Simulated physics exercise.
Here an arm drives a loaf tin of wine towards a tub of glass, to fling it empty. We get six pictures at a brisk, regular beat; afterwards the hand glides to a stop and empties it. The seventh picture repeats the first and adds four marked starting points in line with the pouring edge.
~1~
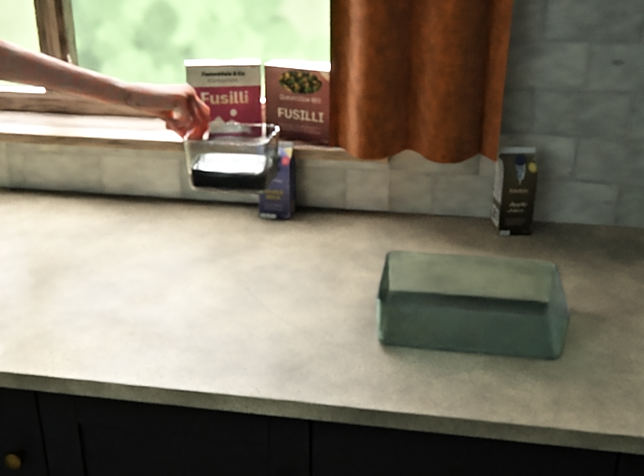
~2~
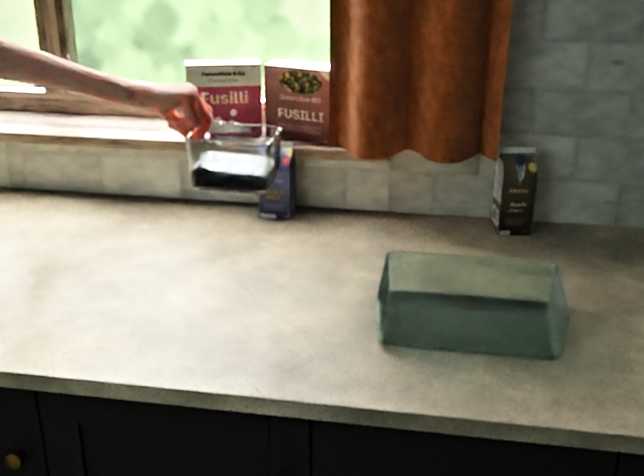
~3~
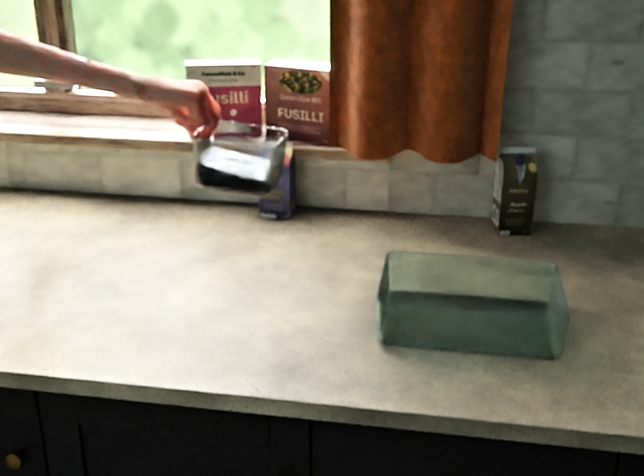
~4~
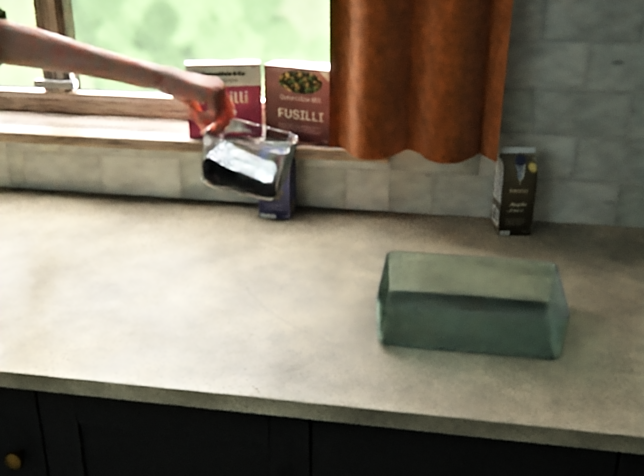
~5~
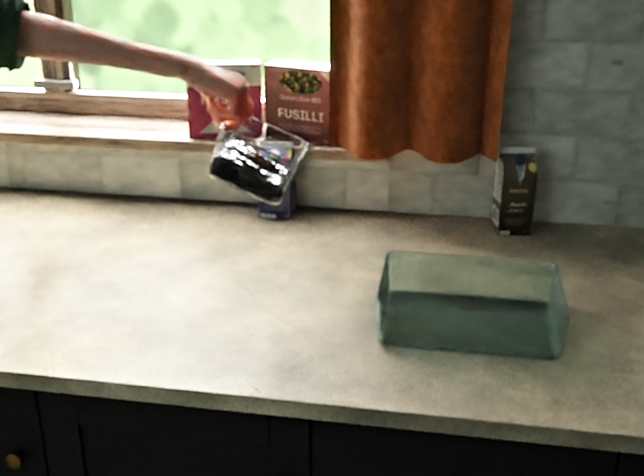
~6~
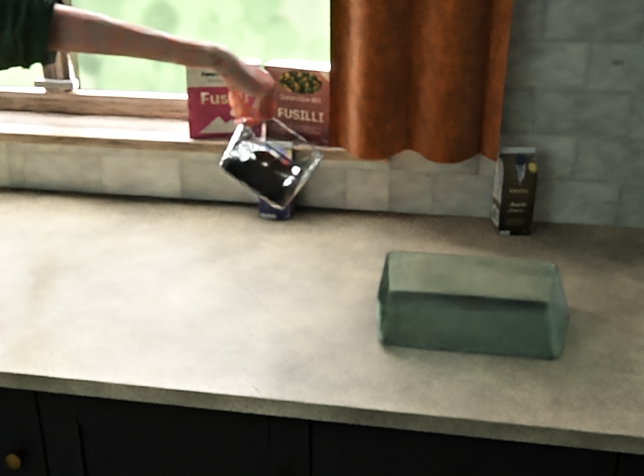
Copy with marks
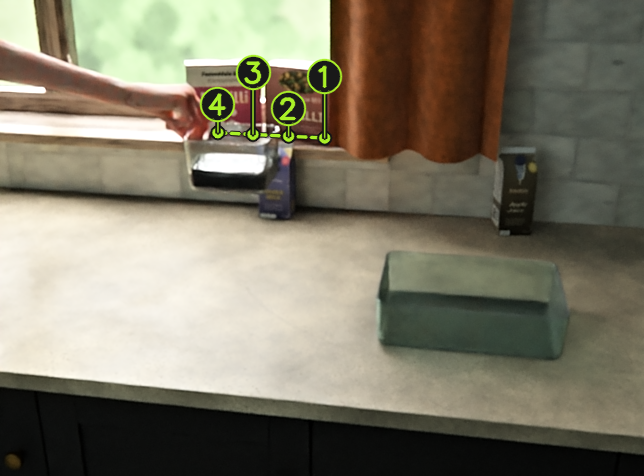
Arm moving a clear container of dark liquid rightward above a kitchen counter, tilting it gradually, with a glass tub standing nearby.
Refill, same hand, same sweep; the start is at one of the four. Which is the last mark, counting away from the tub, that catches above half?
That is place 3.
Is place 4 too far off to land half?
Yes, it does.
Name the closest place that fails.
The answer is 4.
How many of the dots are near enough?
Three.
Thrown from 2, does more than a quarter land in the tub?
Yes, clearly.
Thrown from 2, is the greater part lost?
No, that is safe.
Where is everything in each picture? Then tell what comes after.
Upright, lip at (271, 135); tub from (377, 341) to (561, 358); nothing has left yet, in the first frame.
Upright, lip at (274, 136); nothing has left yet, in the second frame.
Tipped about 5°, lip at (281, 139); nothing has left yet, in the third frame.
Tipped about 12°, lip at (291, 145); nothing has left yet, in the fourth frame.
Tipped about 22°, lip at (304, 153); nothing has left yet, in the fifth frame.
Tipped about 33°, lip at (317, 162); nothing has left yet, in the sixth frame.
In lime, 1 at (324, 138); 2 at (288, 136); 3 at (253, 134); 4 at (217, 132).
If 1 is chosen, about 75 % lands in the tub, 6 % falls short and 20 % goes beside or beyond.
If 2 is chosen, about 81 % lands in the tub, 7 % falls short and 12 % goes beside or beyond.
If 3 is chosen, about 66 % lands in the tub, 22 % falls short and 11 % goes beside or beyond.
If 4 is chosen, about 10 % lands in the tub, 86 % falls short and 3 % goes beside or beyond.
